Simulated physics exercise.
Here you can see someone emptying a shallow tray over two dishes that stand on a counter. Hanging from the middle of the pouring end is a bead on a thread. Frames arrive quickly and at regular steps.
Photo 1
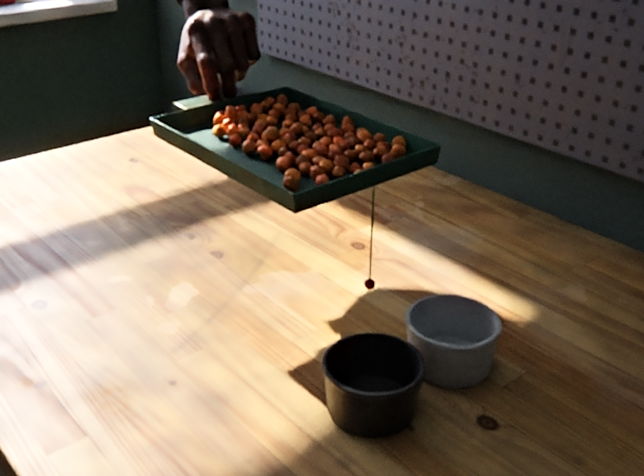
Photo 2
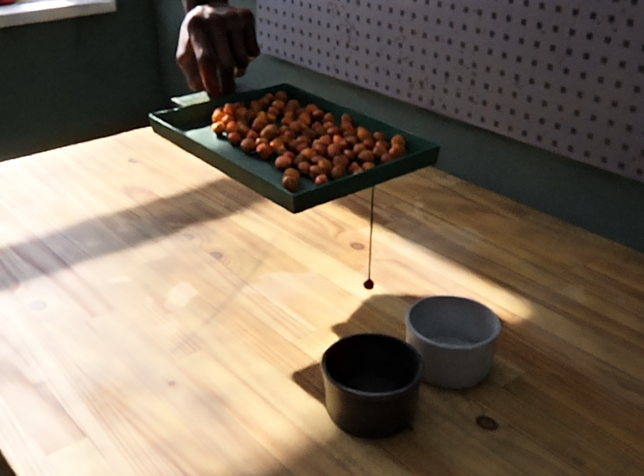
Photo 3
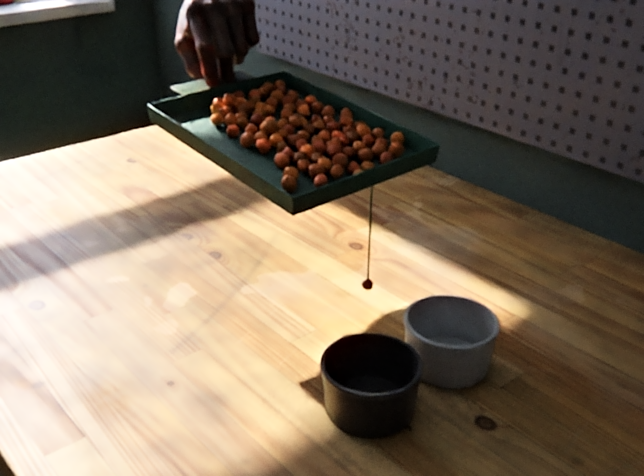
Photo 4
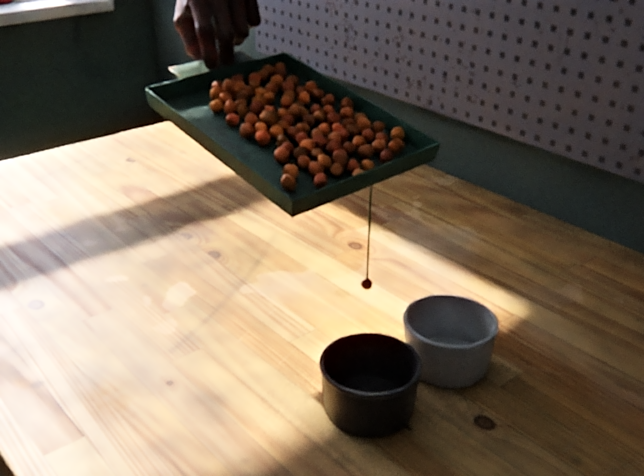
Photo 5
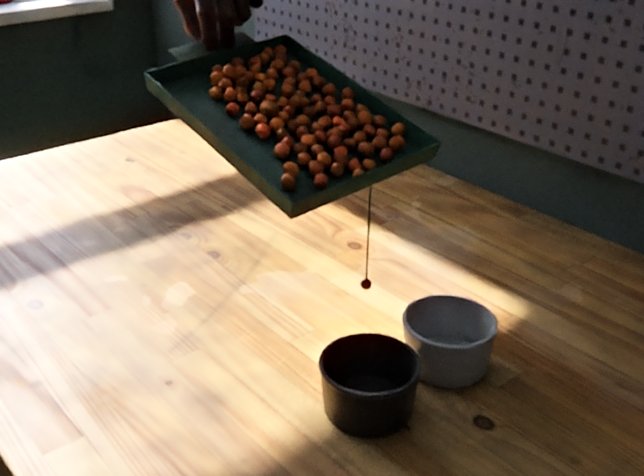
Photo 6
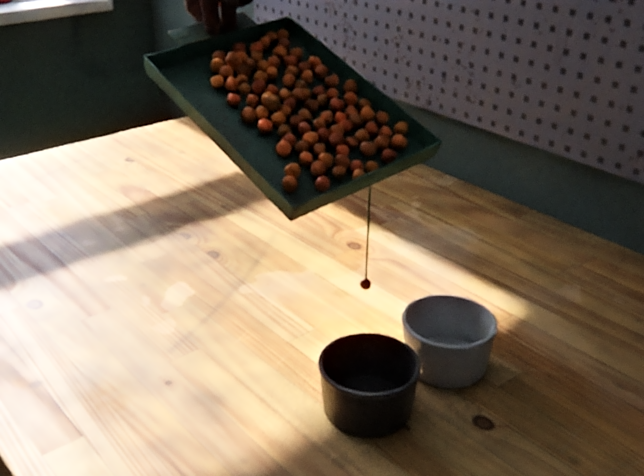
A green tray of round, orange-brown nuts was tilted steadily by a hand raising its far end, its near left corner dipping slightly above two small bowls, while a bead hung almost still beneath.
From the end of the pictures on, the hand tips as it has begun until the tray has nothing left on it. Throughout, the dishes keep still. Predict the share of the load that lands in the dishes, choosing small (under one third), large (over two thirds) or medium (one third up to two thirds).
Medium.
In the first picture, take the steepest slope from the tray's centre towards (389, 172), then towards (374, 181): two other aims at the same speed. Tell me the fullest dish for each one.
One: The right one. Two: The right one.
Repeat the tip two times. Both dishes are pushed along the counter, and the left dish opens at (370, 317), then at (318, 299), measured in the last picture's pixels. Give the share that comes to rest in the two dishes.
It comes to near 10 per cent the first time and near 0 per cent the second time.
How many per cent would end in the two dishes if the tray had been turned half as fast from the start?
Share: Around 50%.
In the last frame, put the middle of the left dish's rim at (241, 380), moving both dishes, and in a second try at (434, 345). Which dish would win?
In the first try it is the one to the right, in the second it is the one to the left.
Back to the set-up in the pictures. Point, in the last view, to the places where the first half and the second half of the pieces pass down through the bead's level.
First roughly (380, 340), then roughly (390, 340).
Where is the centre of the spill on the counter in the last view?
The middle lies near (345, 388).
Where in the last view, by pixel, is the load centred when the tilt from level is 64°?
The middle of the load sits near (340, 128).
Shortly afterwards, tray tipped steeply; the whole lot on the tray.
Next, tray tipped past a quarter turn; all but a few on the tray; only a few in the air.
Some moments later, tray tipped past a quarter turn; near a third in the left dish; near a quarter in the right dish; near half outside both.
In the end, tray tipped past a quarter turn; near a third in the left dish; near a quarter in the right dish; near half outside both.
